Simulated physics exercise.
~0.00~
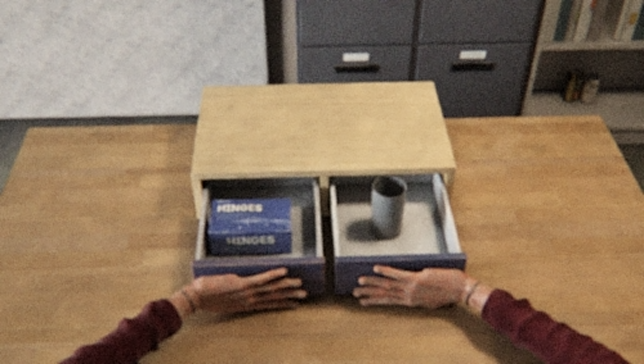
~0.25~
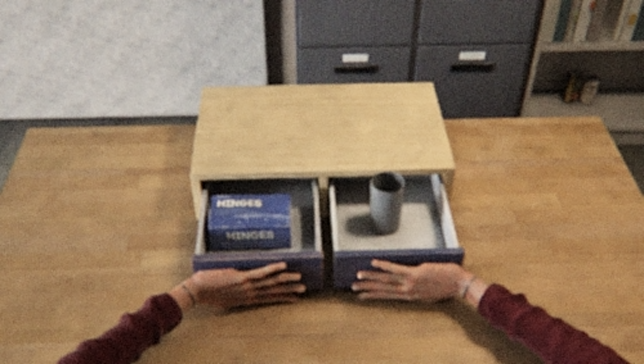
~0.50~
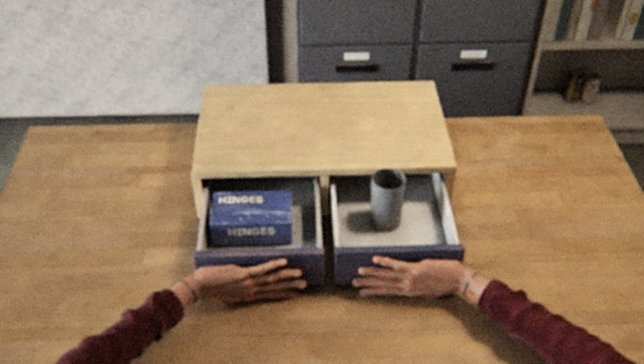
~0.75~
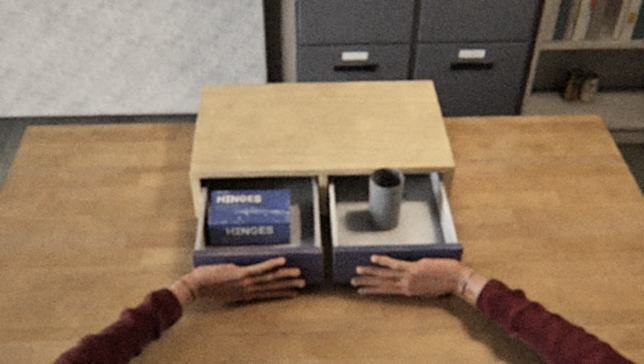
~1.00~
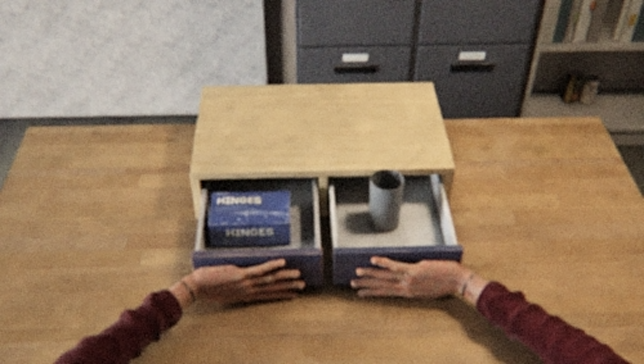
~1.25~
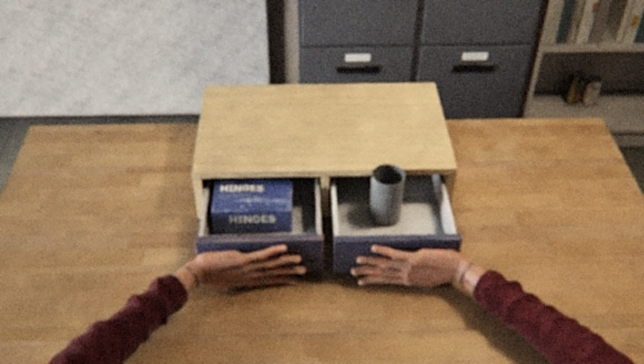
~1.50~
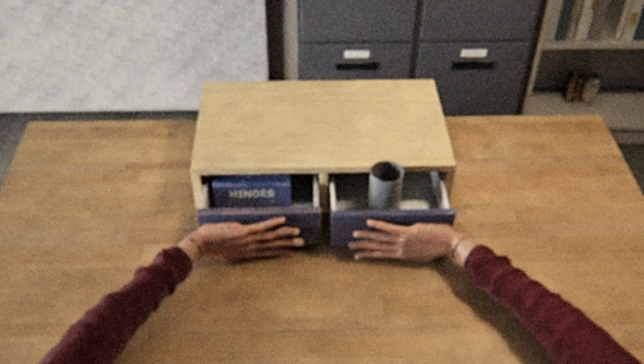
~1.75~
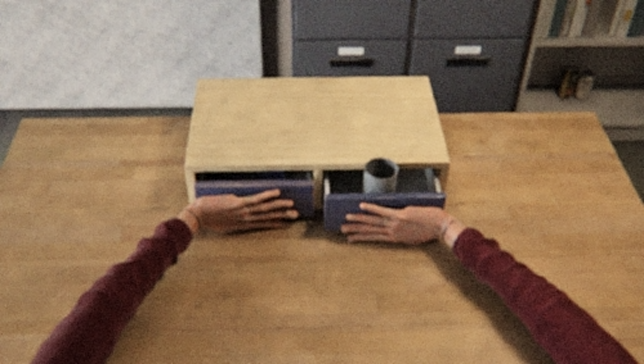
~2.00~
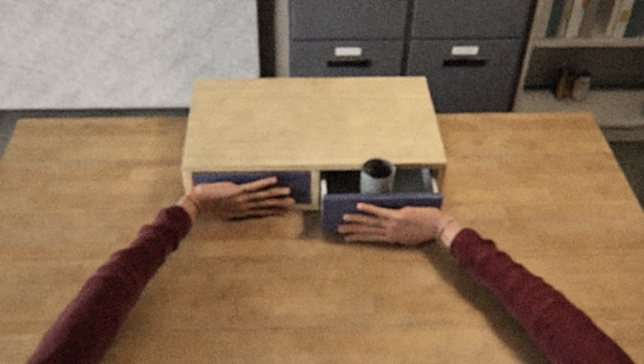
The clip shows two hands pushing in a chest's side-by-side open drawers, a blue hinges box in the left and an upright grey cup in the right. The left drawer closes, hiding the box, while the right one stops partway, still open with the cup showing.
